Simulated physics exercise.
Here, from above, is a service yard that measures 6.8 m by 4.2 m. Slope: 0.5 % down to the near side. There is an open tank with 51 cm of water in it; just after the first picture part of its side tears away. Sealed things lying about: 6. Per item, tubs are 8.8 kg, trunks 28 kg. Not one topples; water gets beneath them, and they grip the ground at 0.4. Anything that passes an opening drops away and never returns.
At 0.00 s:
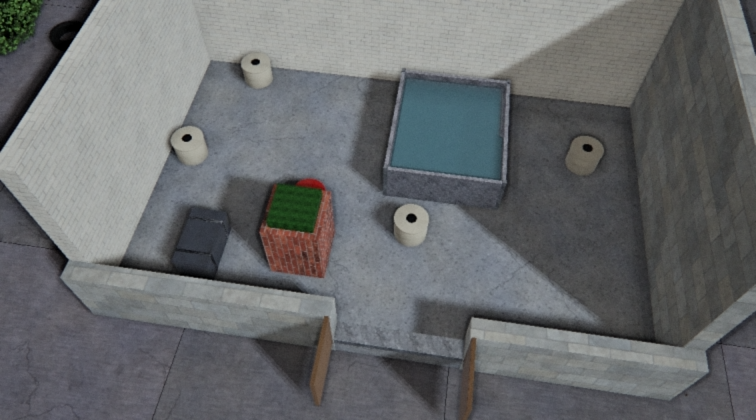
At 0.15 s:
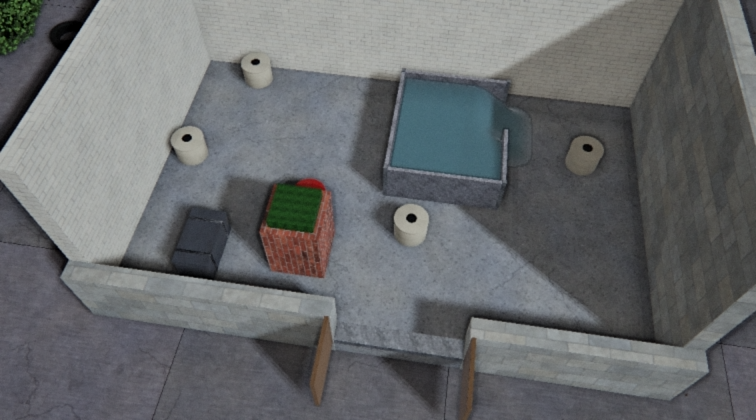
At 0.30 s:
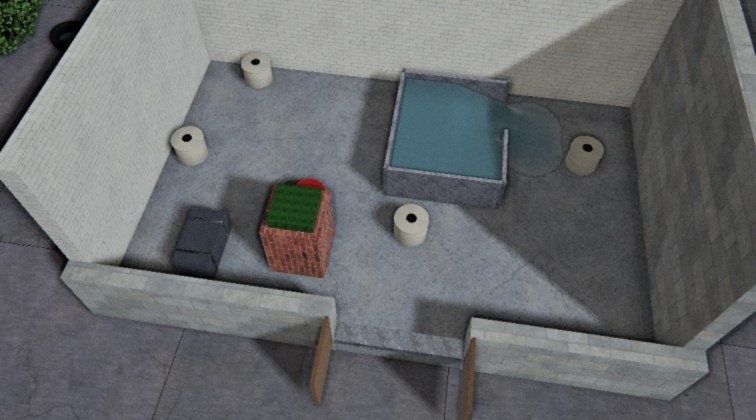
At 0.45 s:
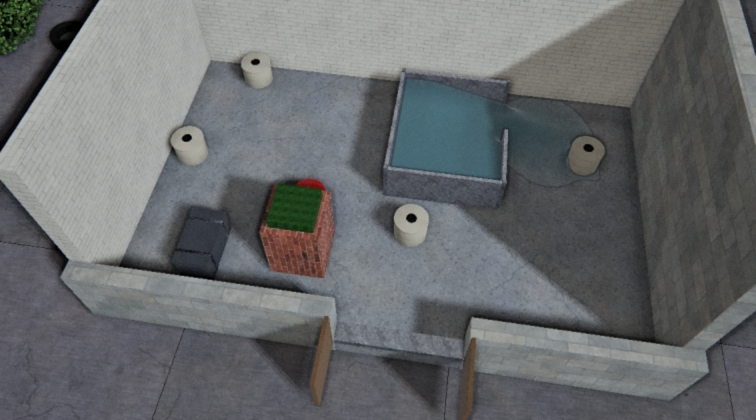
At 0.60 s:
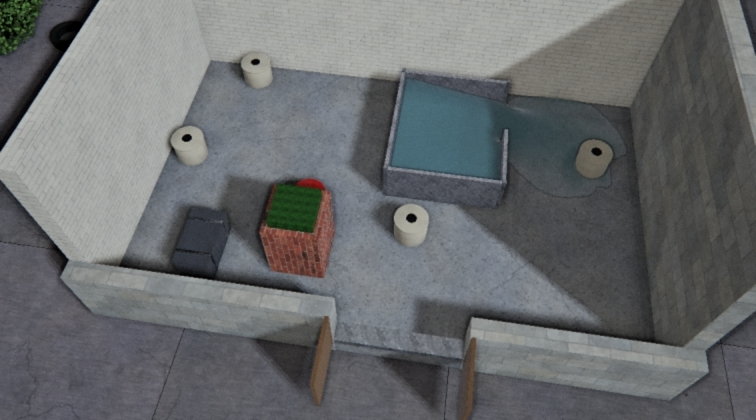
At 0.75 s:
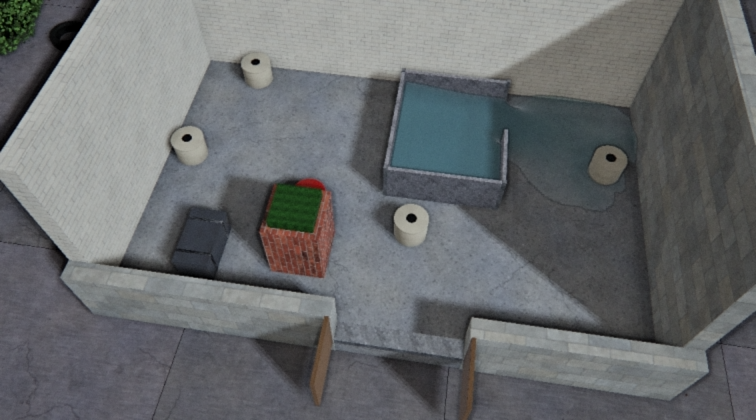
In a walled yard seen from above, water pours through a gap in the right side of an open tank and spreads across the floor, surrounding a pale round tub, which shifts slightly to the right.
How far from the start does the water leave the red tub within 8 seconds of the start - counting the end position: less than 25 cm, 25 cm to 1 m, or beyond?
The way I see it, it stays in its spot.
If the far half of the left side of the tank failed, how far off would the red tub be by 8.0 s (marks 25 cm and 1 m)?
Afterwards the red tub glides a modest way.
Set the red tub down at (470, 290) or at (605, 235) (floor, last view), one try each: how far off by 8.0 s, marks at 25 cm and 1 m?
From the first place it goes well off; from the second it goes well off.
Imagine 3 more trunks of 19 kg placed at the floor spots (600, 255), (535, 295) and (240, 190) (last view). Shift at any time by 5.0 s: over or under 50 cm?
Well, in that order it's higher, higher and lower.
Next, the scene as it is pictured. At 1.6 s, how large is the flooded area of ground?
About 7.0 m2.
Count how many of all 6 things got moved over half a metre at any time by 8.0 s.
2 of them.
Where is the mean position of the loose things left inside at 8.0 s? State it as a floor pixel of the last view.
They average out to somewhere around (259, 188).
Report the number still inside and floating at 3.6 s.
Then: 1.
After 1.6 s the red tub is near (309, 192), 0.0 m from its start, aground; 0 of 6 are out; 1 afloat.
After 3.6 s the red tub is near (309, 192), 0.0 m from its start, aground; 0 of 6 are out; 1 afloat.
After 5.6 s the red tub is near (309, 192), 0.0 m from its start, aground; 0 of 6 are out; 0 afloat.
After 8.0 s the red tub is near (308, 192), 0.0 m from its start, aground; 0 of 6 are out; 0 afloat.
